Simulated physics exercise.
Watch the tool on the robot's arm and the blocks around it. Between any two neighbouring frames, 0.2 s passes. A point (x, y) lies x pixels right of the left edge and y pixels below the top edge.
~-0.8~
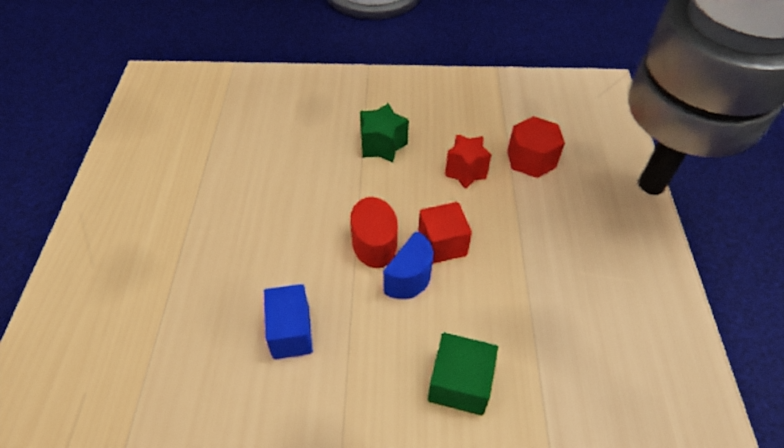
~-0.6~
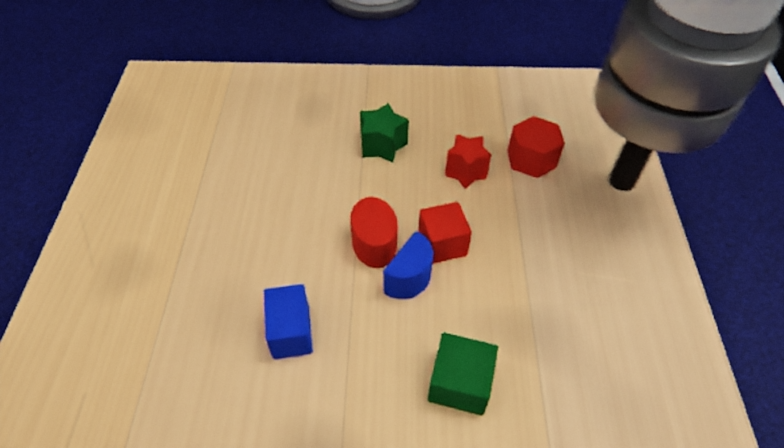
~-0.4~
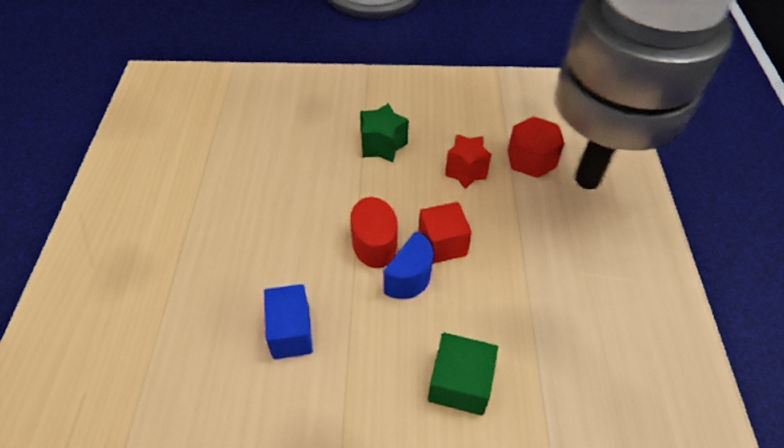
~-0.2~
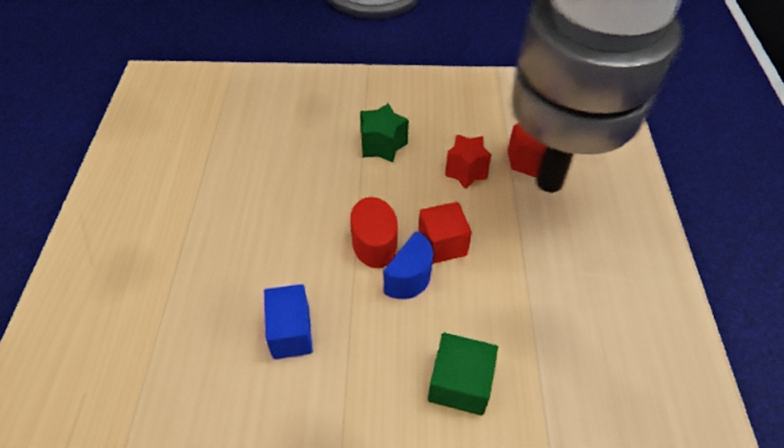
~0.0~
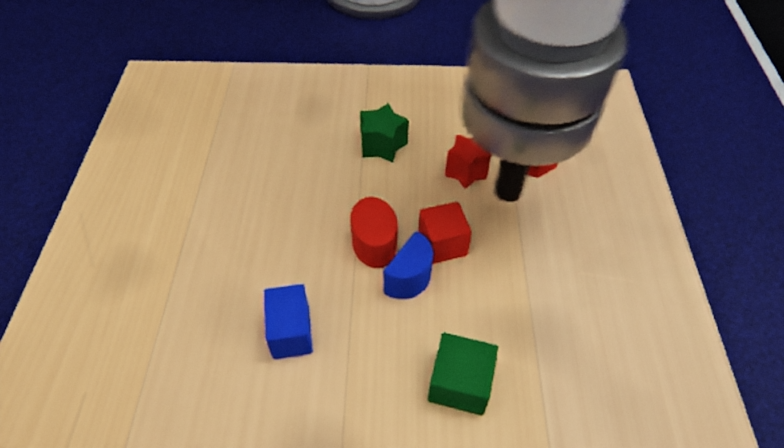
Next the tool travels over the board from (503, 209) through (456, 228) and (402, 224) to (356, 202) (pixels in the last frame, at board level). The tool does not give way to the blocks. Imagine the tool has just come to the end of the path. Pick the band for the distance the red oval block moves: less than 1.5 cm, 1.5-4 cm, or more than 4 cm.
The smallest band: Under 1.5 cm.
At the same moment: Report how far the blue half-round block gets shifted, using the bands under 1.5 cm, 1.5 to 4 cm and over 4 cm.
From 1.5 to 4 cm.
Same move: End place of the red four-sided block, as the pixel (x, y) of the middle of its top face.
The middle of the upper face of the red four-sided block will lie at about (411, 233) in the picture.
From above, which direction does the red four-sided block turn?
Anticlockwise, looking down.
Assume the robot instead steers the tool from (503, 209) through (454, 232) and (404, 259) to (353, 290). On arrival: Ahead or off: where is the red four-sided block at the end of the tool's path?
I think the tool keeps pushing the red four-sided block along right to the end.
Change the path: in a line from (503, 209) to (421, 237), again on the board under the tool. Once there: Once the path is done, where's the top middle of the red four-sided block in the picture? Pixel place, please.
The spot you're after is about (413, 241) in the image.
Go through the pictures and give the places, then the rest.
Tool's lower end (651, 185); red oval block (374, 220); blue half-round block (412, 257); red four-sided block (446, 220); red star (470, 147), in the first frame.
Tool (622, 182); blocks still, in the second frame.
Tool (587, 180); blocks still, in the third frame.
Tool (549, 183); blocks still, in the fourth frame.
Tool (508, 192); red oval block (374, 220); blue half-round block (412, 257); red four-sided block (446, 220); red star (470, 147), in the fifth frame.
On the path given first. One third of the way, tool (458, 212); blue half-round block (408, 262); red four-sided block (435, 225), turned 20° anticlockwise.
Two thirds of the way, tool (402, 207); red oval block (367, 223), turned 20° clockwise; blue half-round block (399, 278); red four-sided block (411, 233), turned 60° anticlockwise.
At the end, tool (354, 185); red oval block (361, 221); blue half-round block (399, 278); red four-sided block (411, 233), turned 60° anticlockwise; red star still.
